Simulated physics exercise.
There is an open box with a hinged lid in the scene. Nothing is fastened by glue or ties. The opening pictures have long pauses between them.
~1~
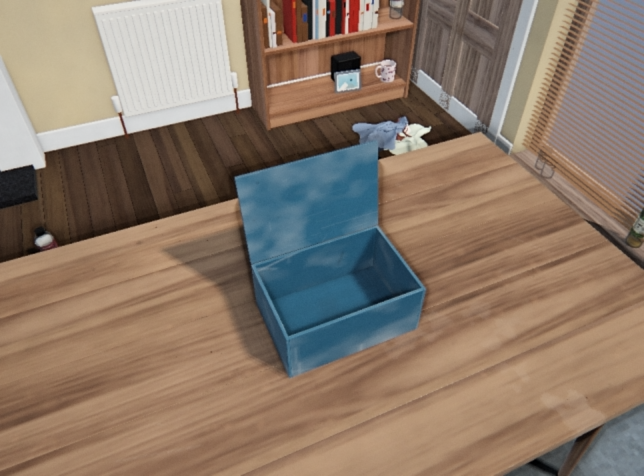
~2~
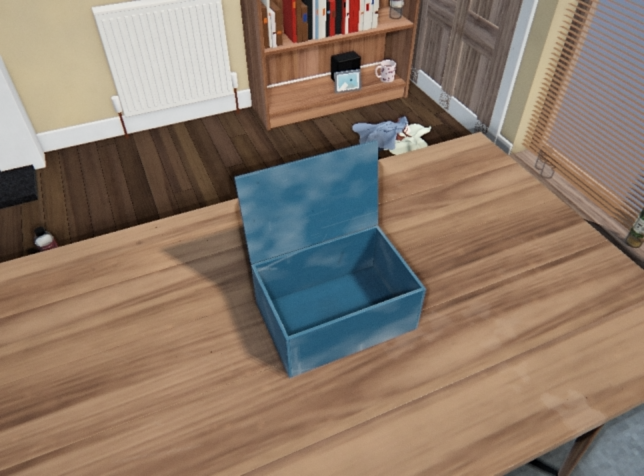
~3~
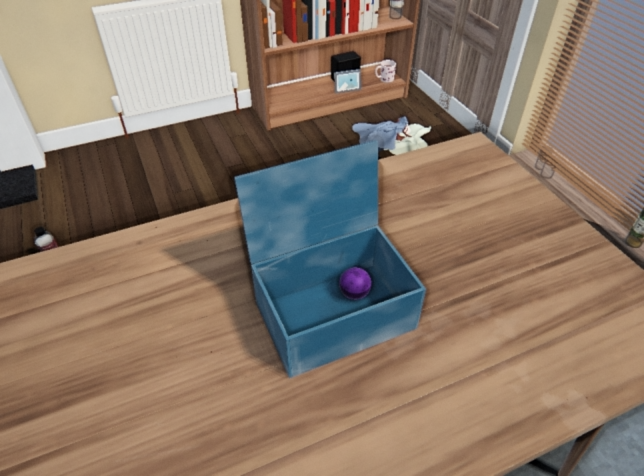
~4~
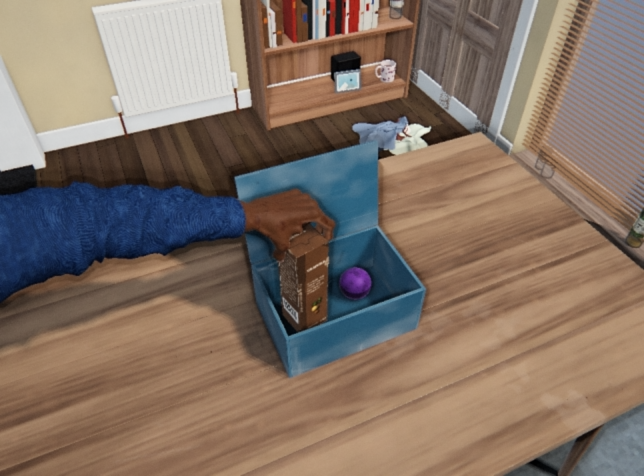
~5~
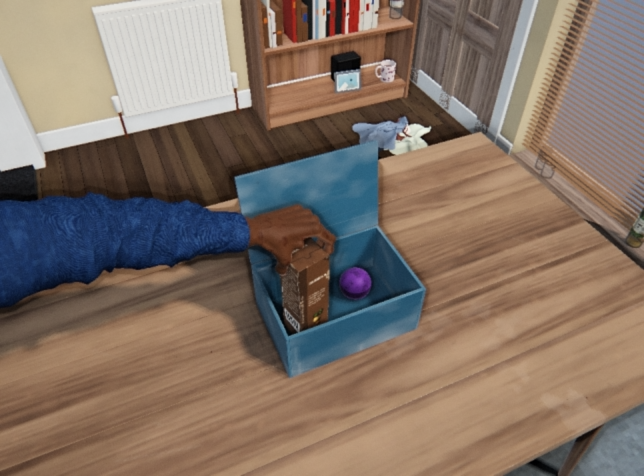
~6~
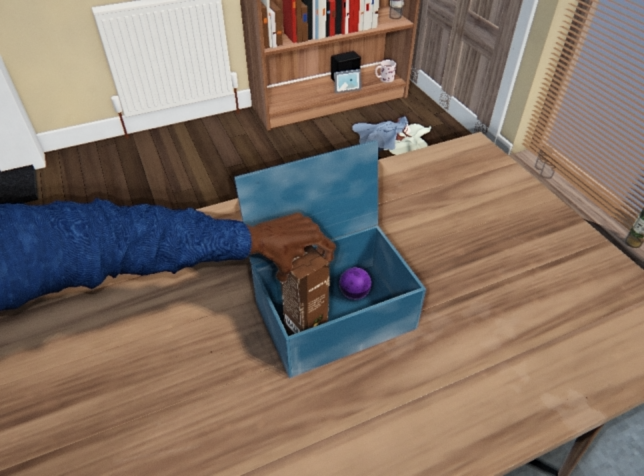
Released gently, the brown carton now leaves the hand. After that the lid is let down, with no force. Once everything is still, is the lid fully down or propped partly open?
It is propped partly open.
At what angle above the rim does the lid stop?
I'd say roughly 50 degrees above the rim.
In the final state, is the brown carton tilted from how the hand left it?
Looking at the last picture, it is left as set.
Then, 1.30 s on from there, lid 77° above the rim.
Then, 2.00 s on from there, lid 52° above the rim.
In the end, lid 52° above the rim; both unmoved. At the end, from the last picture's camera, brown carton near (305, 300).
